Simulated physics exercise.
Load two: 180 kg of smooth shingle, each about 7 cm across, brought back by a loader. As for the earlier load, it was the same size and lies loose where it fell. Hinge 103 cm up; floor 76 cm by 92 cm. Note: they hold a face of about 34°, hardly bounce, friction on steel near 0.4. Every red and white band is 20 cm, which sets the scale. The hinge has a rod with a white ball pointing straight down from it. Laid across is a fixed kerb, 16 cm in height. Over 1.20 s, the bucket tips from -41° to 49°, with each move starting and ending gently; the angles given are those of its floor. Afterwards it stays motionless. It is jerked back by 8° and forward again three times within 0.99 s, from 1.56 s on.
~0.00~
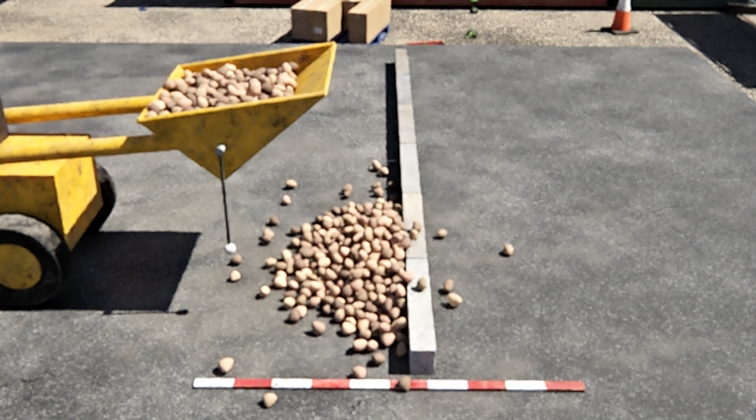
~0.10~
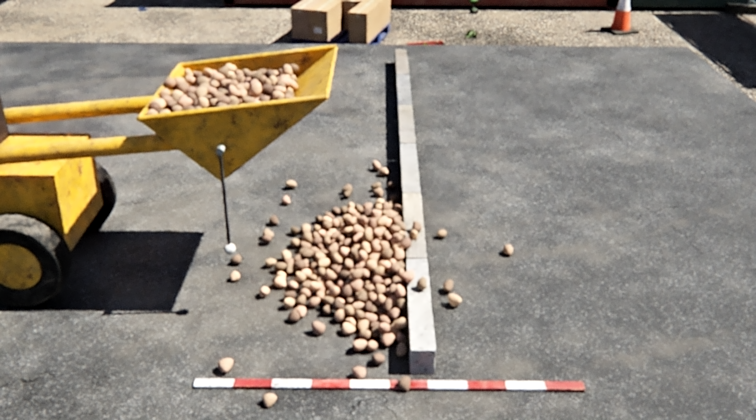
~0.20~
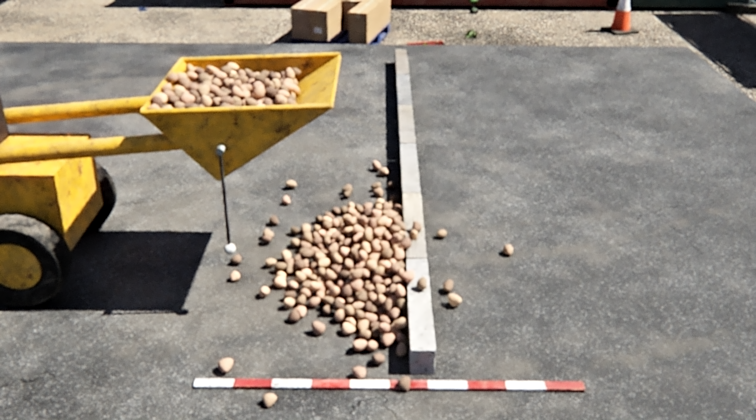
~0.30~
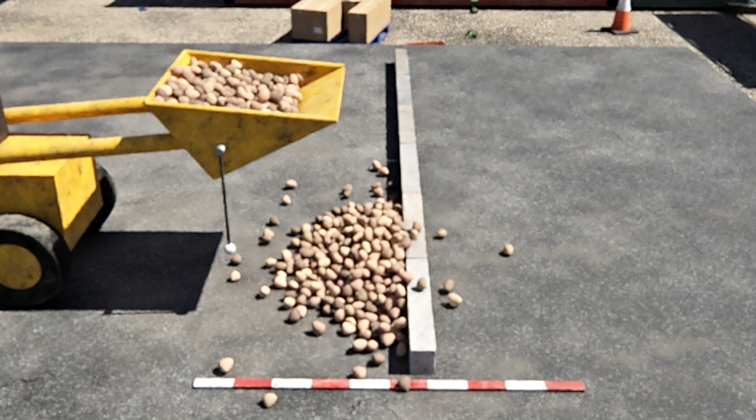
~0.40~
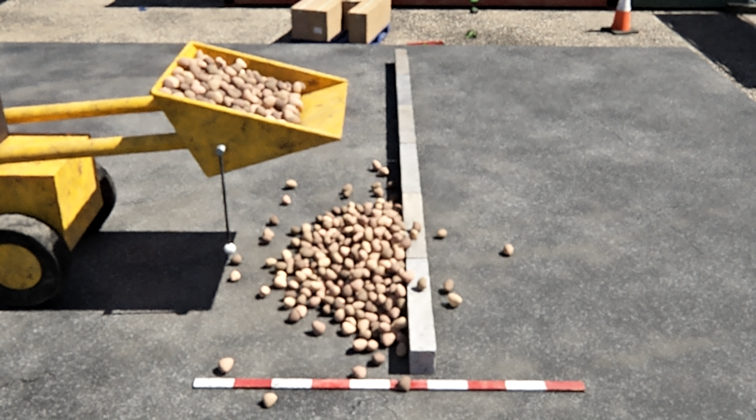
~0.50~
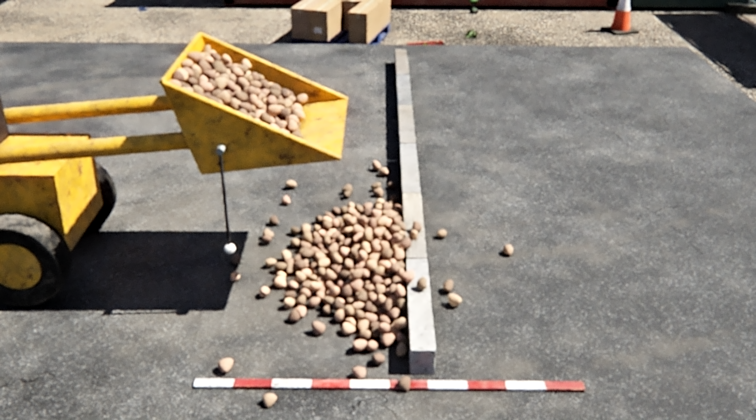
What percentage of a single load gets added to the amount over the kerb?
1 %.
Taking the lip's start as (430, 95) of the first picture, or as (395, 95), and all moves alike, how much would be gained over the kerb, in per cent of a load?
I'd say close to 65 per cent for one and close to 35 per cent for the other, in that order.
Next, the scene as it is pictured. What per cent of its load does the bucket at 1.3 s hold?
About 25 percent.
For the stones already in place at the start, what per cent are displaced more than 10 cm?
15 %.
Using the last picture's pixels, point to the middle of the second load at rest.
In the last view, about pixel (335, 251).
After 0.9 s the floor is at 35°; in per cent of one load, 98 in the bucket, 101 on this side of the kerb, 1 over the kerb; the foremost stones are at (440, 260).
After 1.3 s the floor is at 49°; in per cent of one load, 23 in the bucket, 176 on this side of the kerb, 1 over the kerb; the foremost stones are at (440, 260).
After 3.0 s the floor is at 49°; in per cent of one load, 0 in the bucket, 198 on this side of the kerb, 2 over the kerb; the foremost stones are at (461, 270).
After 5.4 s the floor is at 49°; in per cent of one load, 0 in the bucket, 198 on this side of the kerb, 2 over the kerb; the foremost stones are at (461, 270). Net gain over the kerb, 1.
